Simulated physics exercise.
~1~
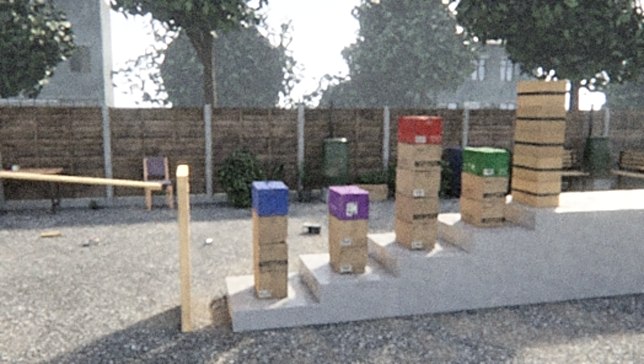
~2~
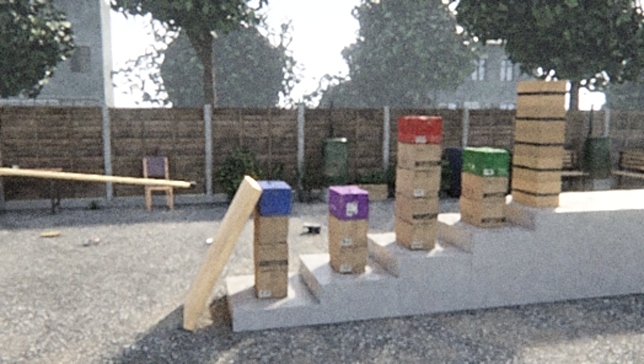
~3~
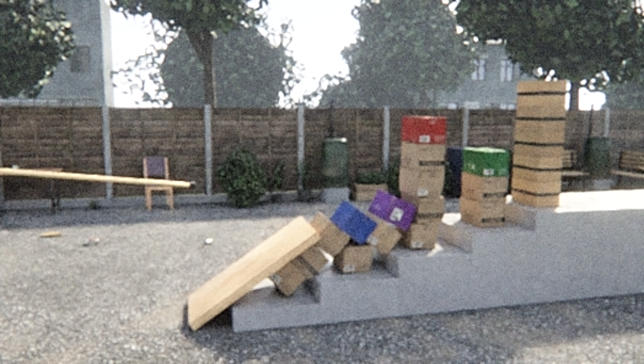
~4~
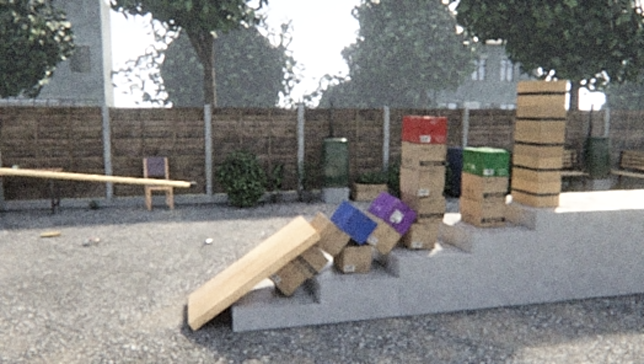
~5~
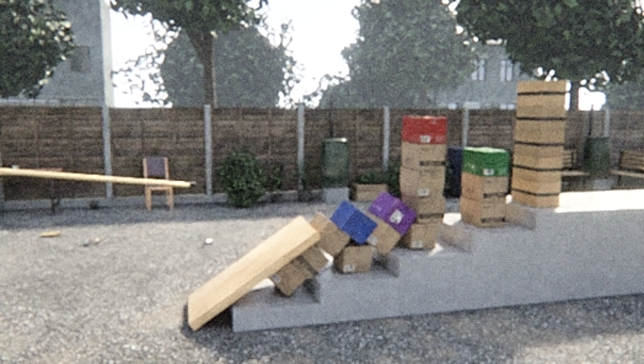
A tall wooden board tipped rightward into stacks of taped cartons on rising steps, toppling the blue-topped and purple-topped columns, and came to rest leaning on the fallen boxes, while the red-topped, green-topped and tallest stacks stayed standing.
